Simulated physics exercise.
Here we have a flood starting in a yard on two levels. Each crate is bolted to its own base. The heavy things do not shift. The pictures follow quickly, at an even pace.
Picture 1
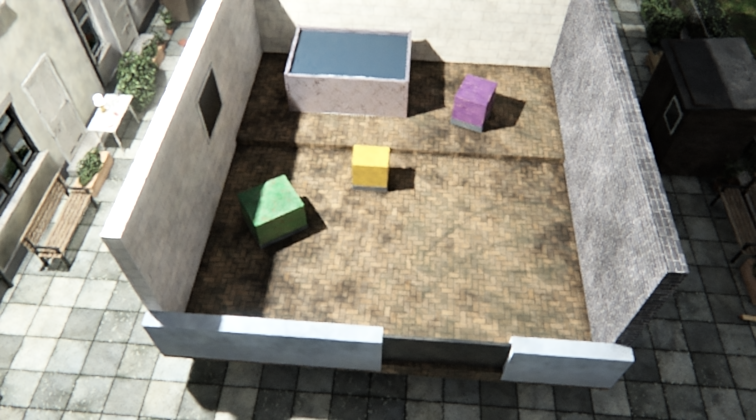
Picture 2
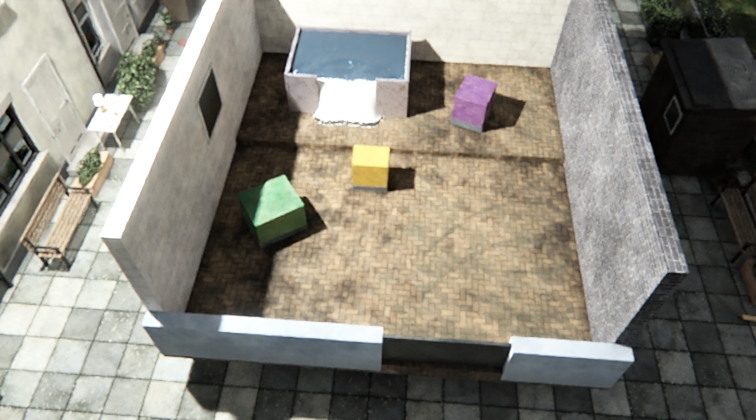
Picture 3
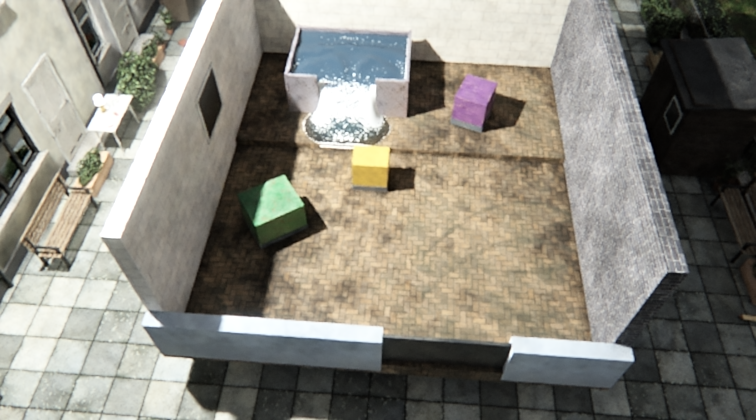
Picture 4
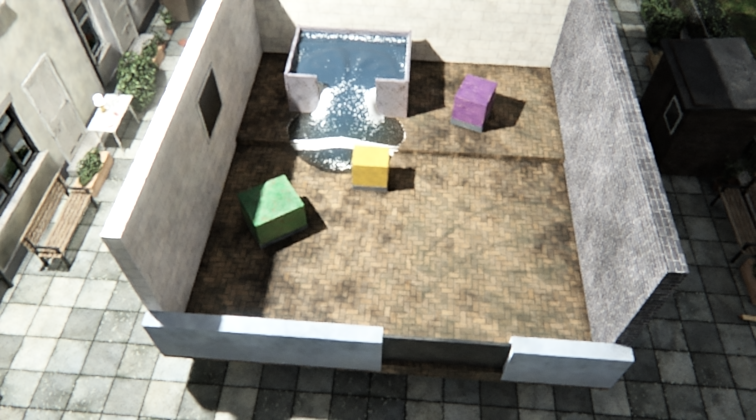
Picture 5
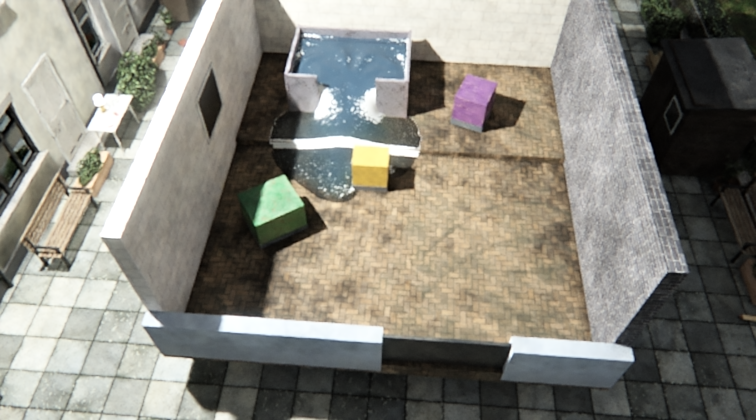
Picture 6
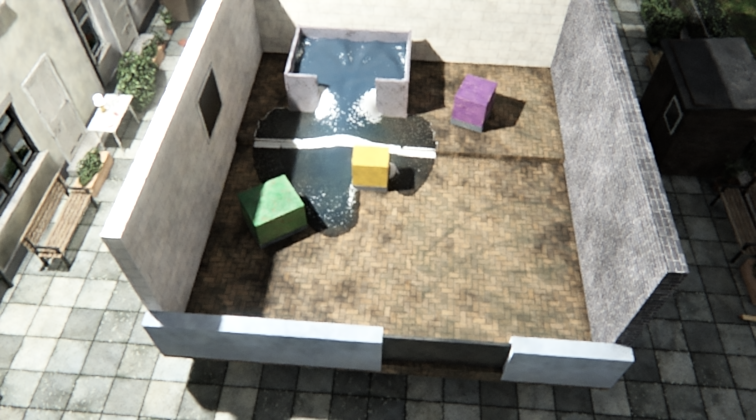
To begin with, still water fills an open tank at the back of a walled yard holding green, yellow and purple blocks. Water then pours through a gap in the tank's front, foaming onto the brown paving. It spreads sideways and forward, passing around the yellow block and reaching beside the green one.
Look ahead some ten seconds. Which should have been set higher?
The green crate is wetted; the yellow crate is wetted; the purple crate escapes dry.
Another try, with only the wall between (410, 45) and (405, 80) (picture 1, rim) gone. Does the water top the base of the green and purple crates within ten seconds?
My reading: Green is topped; purple is wetted.
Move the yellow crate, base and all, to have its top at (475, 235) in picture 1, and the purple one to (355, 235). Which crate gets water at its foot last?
Last comes the yellow-painted one.
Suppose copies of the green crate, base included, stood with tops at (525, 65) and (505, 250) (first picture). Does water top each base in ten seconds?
One after the other: Remains dry, gets wet.
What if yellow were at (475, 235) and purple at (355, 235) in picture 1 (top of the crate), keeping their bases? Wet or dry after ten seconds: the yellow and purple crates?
In short: Yellow crate gets wet; purple crate gets wet.
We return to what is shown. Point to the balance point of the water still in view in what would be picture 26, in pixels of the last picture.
Near (366, 190).
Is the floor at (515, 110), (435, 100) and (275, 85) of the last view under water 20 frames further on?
In that order: Not flooded, not flooded, free of water.
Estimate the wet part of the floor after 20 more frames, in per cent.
Roughly 65 per cent.
A moment on, water covers 35 % of the floor; the green crate water round its plinth, the yellow crate water round its plinth, the purple crate water round its plinth.
Next, water covers 55 % of the floor; the green crate water round its plinth, the yellow crate water round its plinth, the purple crate water round its plinth.
Then, water covers 65 % of the floor; the green crate water round its plinth, the yellow crate water round its plinth, the purple crate water round its plinth.
Later, water covers 70 % of the floor; the green crate water round its plinth, the yellow crate water round its plinth, the purple crate water round its plinth.
In the end, water covers 70 % of the floor; the green crate was topped, the yellow crate was topped, the purple crate stayed above the water.
